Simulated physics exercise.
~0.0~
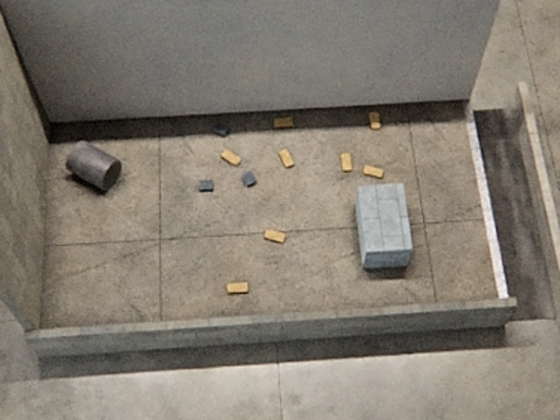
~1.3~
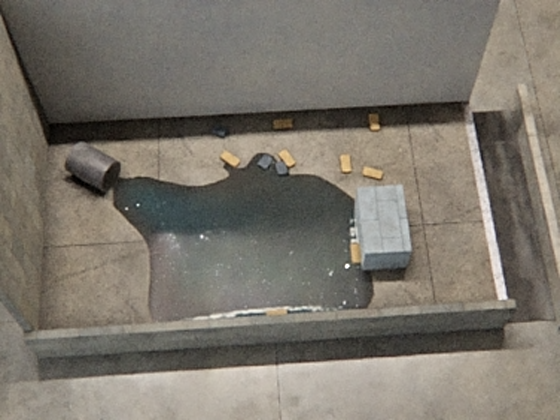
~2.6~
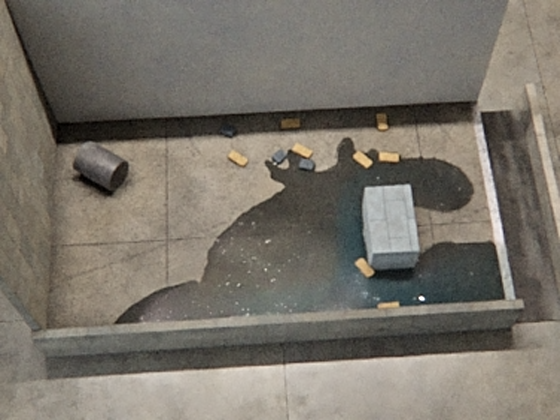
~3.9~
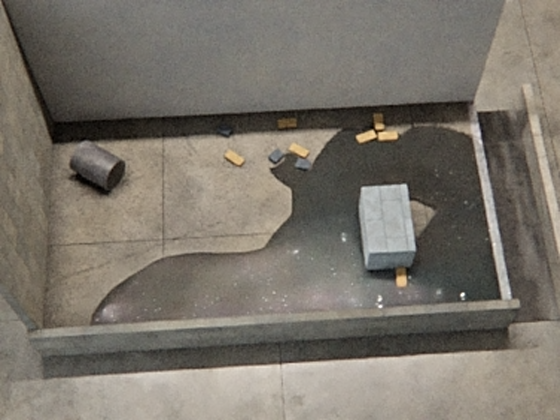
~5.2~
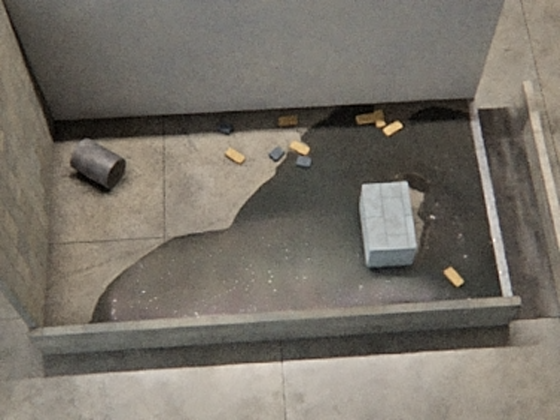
In a low-walled concrete bay, dark liquid spreads from beside a grey drum toward the right, carrying some yellow blocks and nudging small dark ones, and finally covers the right side around a large pale block, with one yellow block resting to its lower right.
